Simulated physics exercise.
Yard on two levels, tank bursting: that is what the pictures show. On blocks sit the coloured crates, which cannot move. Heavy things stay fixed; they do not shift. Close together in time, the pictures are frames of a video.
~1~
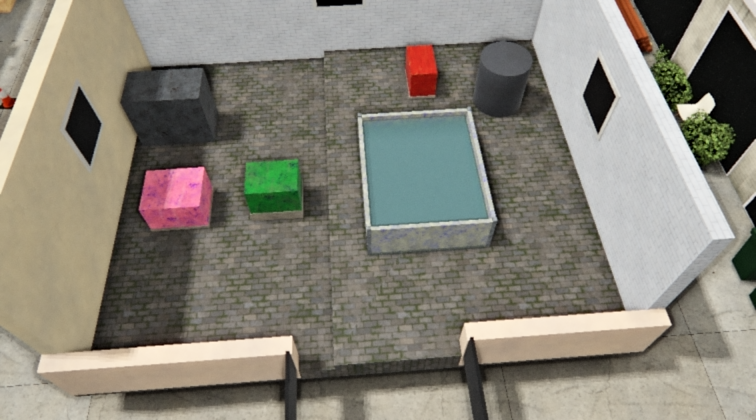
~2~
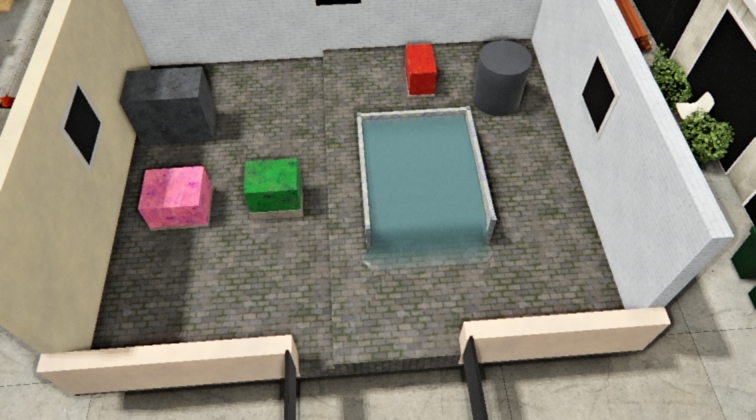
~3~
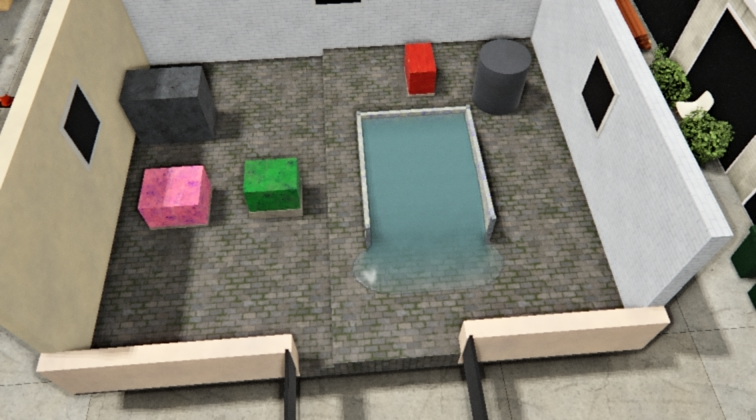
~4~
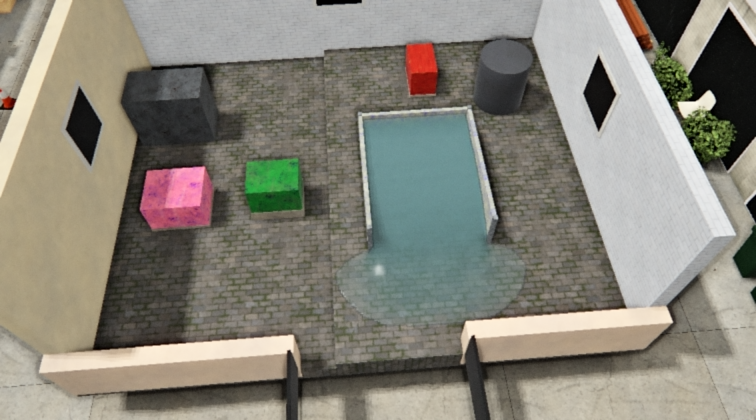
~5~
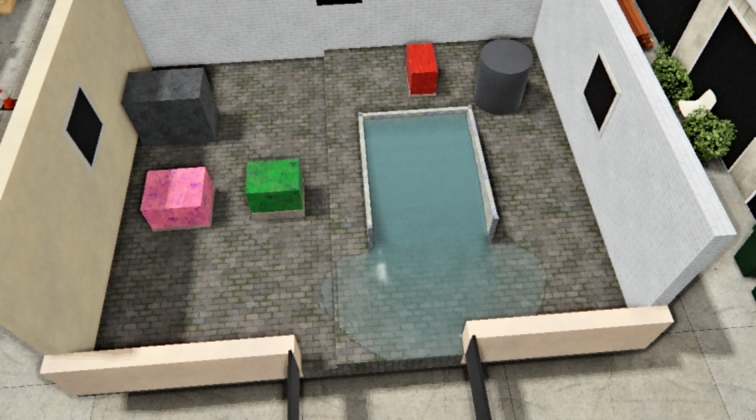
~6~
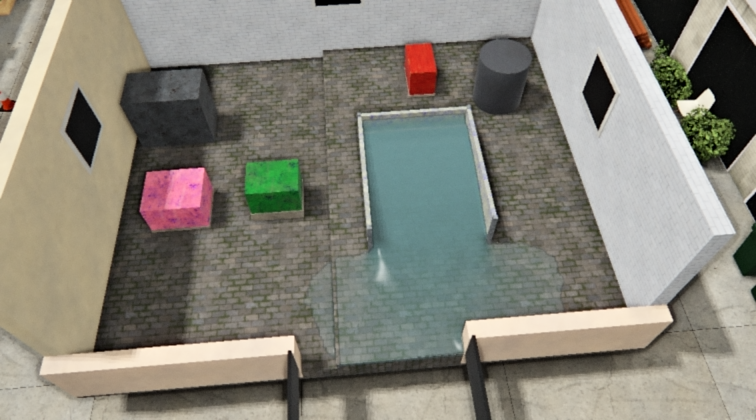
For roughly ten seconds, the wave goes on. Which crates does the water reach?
The green crate is not reached; the pink crate is not reached; the red crate is reached.
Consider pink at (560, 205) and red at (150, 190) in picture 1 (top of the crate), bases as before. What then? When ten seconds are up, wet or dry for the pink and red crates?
Looks like the pink crate gets reached and the red crate never gets reached.
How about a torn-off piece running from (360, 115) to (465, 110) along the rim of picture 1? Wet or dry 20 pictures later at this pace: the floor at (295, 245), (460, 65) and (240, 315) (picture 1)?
The first point is unwetted, the second swamped, the third unwetted.
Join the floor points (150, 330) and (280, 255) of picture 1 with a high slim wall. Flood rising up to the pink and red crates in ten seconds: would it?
The pink crate stays out of it; the red crate gets flooded.
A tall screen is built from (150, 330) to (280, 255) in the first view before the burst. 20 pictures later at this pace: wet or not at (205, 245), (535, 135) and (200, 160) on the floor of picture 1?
The first point comes out unwetted, the next inundated, the last unwetted.
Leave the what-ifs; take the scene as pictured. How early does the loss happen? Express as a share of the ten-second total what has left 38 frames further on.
Close to 90 per cent, I'd say.
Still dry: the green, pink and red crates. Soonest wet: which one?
The crate marked red comes first.
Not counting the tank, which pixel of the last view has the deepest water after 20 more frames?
Deepest point: About (618, 324).
A moment on, water covers 15 % of the floor; the green crate not reached, the pink crate not reached, the red crate not reached.
Next, water covers 20 % of the floor; the green crate not reached, the pink crate not reached, the red crate not reached.
Then, water covers 35 % of the floor; the green crate not reached, the pink crate not reached, the red crate not reached.
Later, water covers 40 % of the floor; the green crate not reached, the pink crate not reached, the red crate water round its plinth.
In the end, water covers 55 % of the floor; the green crate stayed above the water, the pink crate stayed above the water, the red crate was topped.
